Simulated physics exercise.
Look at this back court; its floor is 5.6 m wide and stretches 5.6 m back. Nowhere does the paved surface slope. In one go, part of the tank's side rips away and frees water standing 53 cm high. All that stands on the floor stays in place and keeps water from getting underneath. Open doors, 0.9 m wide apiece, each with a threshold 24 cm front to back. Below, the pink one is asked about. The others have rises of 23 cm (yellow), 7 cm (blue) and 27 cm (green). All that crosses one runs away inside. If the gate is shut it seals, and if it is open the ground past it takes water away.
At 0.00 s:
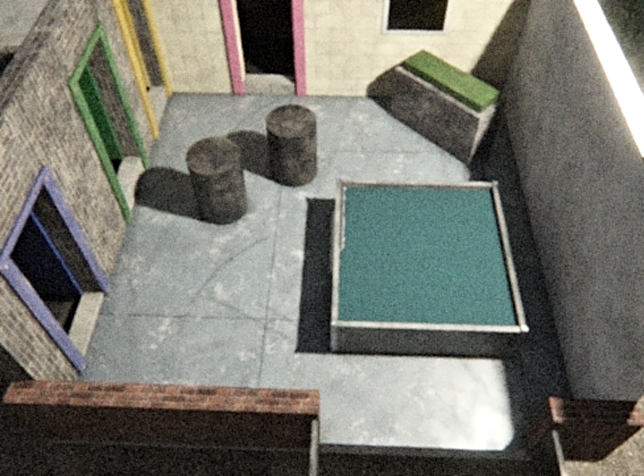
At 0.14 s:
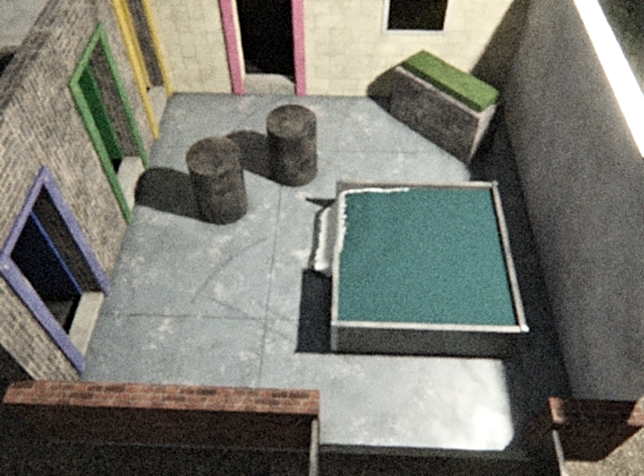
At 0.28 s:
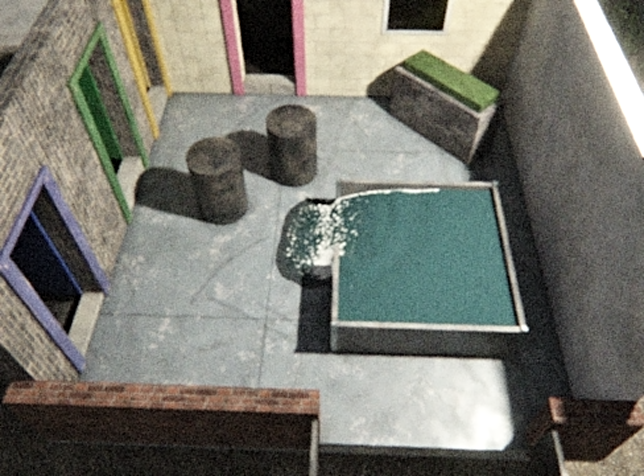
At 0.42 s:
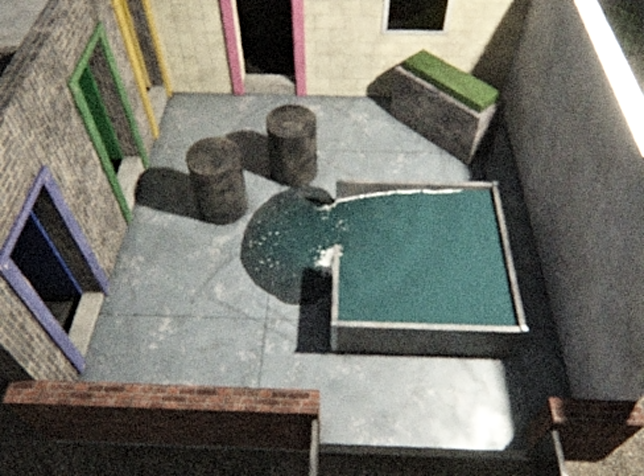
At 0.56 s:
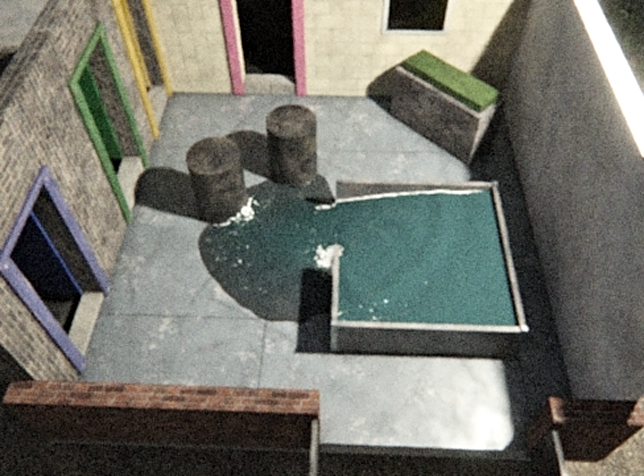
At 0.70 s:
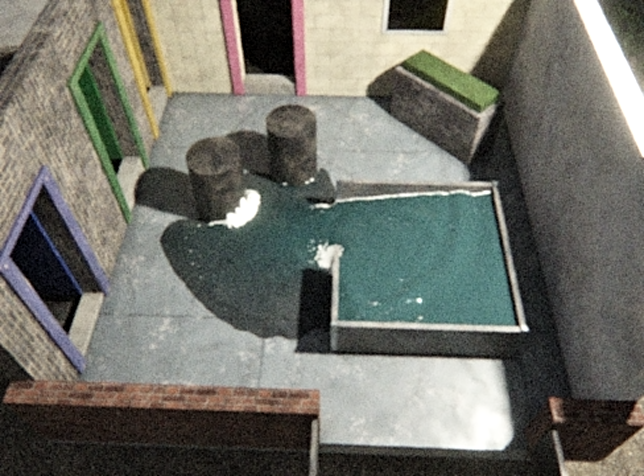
Walled courtyard with coloured doorways, green water bursting from the left side of a raised tank, spreading leftward and foaming against a pillar.
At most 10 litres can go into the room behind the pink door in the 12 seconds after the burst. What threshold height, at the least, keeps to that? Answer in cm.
I would say about 8.5 cm.
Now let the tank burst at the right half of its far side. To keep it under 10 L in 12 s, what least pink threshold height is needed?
Then roughly 10.0 cm.
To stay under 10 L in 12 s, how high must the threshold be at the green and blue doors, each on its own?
Close to 6.5 cm (green) and close to 18 cm (blue).
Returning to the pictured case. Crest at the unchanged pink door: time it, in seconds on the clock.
Around 8.0 seconds.
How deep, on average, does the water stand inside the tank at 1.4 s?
Averaged depth comes out at about 40 cm.
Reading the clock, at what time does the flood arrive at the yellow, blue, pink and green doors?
Yellow 2.0 s, blue 1.4 s, pink 2.0 s, green 1.3 s.
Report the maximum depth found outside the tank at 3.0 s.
32 cm.
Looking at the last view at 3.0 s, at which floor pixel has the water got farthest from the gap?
In the last picture, around (171, 92).
After 1.4 s water covers 25 % of the floor, deepest (34 cm) near (246, 215); it has not reached the pink door.
After 3.0 s water covers 45 % of the floor, deepest (32 cm) near (73, 395); 9 cm at the pink door, 0 litres in over its 21 cm threshold.
After 12.0 s water covers 95 % of the floor, deepest (12 cm) near (426, 104); 7 cm at the pink door, 0 litres in over its 21 cm threshold.
At the pink door as built, the water arrived by 2.0 s and peaked near 10 cm at 7.8 s.
With a threshold of 7 cm, 28 litres would have come in within the 12 s; with 9.5 cm, 4 litres. So under 10 litres takes about 8.5 cm.
